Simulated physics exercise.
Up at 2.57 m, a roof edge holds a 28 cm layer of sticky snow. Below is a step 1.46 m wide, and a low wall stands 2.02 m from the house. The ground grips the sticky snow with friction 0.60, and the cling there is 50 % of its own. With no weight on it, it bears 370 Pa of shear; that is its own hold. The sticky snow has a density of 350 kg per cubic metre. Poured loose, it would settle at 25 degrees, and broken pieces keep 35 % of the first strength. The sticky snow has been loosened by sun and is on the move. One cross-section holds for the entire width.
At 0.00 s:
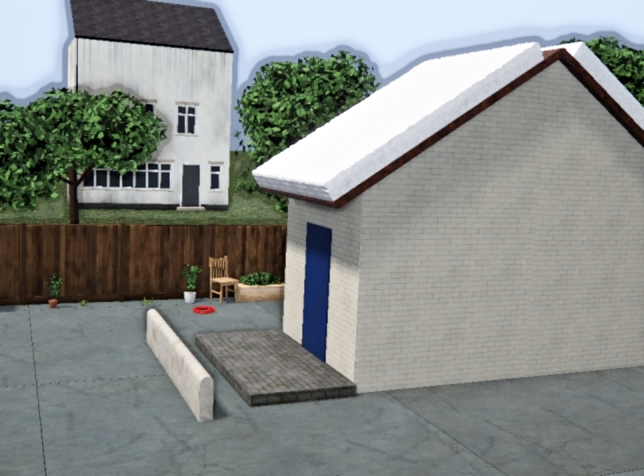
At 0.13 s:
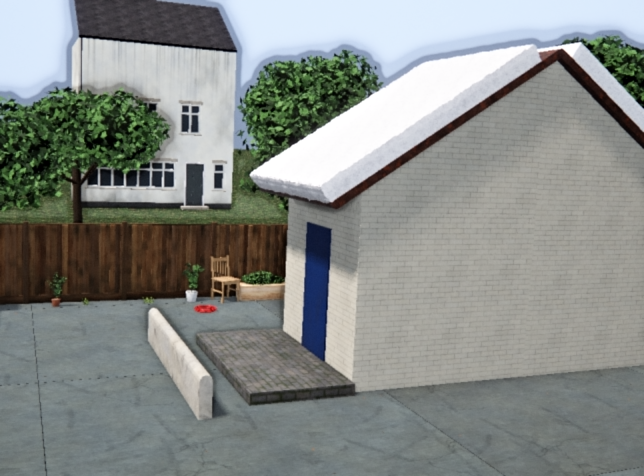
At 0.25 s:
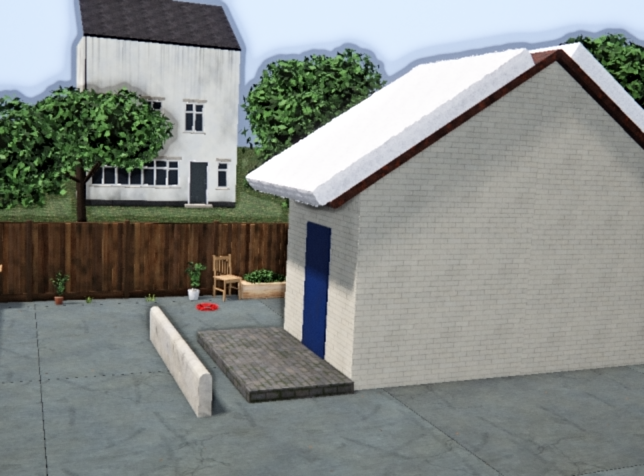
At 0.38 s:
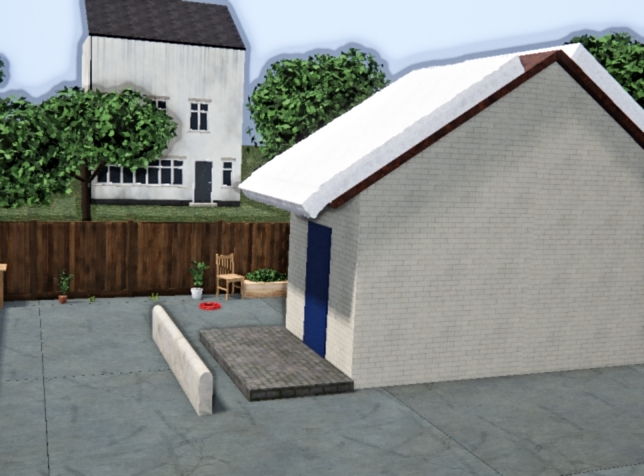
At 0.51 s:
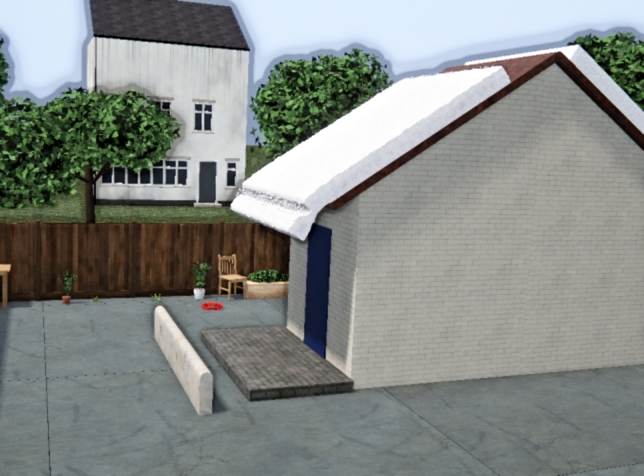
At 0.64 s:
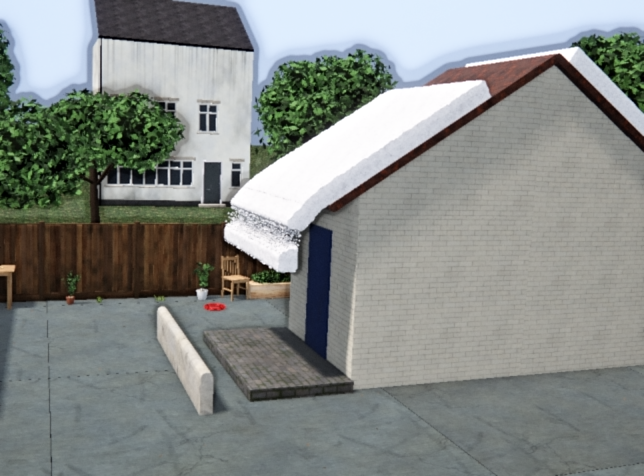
In a paved yard beside a pale brick building with a blue door, a thick layer of snow slides down the roof toward the left, baring reddish roofing near the ridge, while its lower edge extends past the eaves, cracks and sags.
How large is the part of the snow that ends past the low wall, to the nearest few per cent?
Roughly 58 per cent.
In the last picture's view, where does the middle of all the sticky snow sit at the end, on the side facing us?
Around (114, 402).
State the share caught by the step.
14 per cent or so.
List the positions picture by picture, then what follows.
Foremost bit of the sticky snow at (325, 187), 2 % of it past the eaves, in one piece, in the first frame.
Foremost bit of the sticky snow at (321, 189), its middle shifted 3.8 cm, 3 % of it past the eaves, in one piece, in the second frame.
Foremost bit of the sticky snow at (313, 194), its middle shifted 15 cm, 6 % of it past the eaves, in one piece, in the third frame.
Foremost bit of the sticky snow at (303, 207), its middle shifted 33 cm, 11 % of it past the eaves, in one piece, in the fourth frame.
Foremost bit of the sticky snow at (290, 229), its middle shifted 59 cm, 18 % of it past the eaves, cracking, in the fifth frame.
Foremost bit of the sticky snow at (278, 268), its middle shifted 92 cm, 26 % of it past the eaves, cracking, in the sixth frame.
After 1.07 s, 51 % is still on the roof and 0 % is past the low wall.
After 1.58 s, none is still on the roof and 56 % is past the low wall.
After 2.09 s, none is still on the roof and 58 % is past the low wall.
After 2.60 s, none is still on the roof and 58 % is past the low wall.
After 2.90 s, none is still on the roof and 58 % is past the low wall.
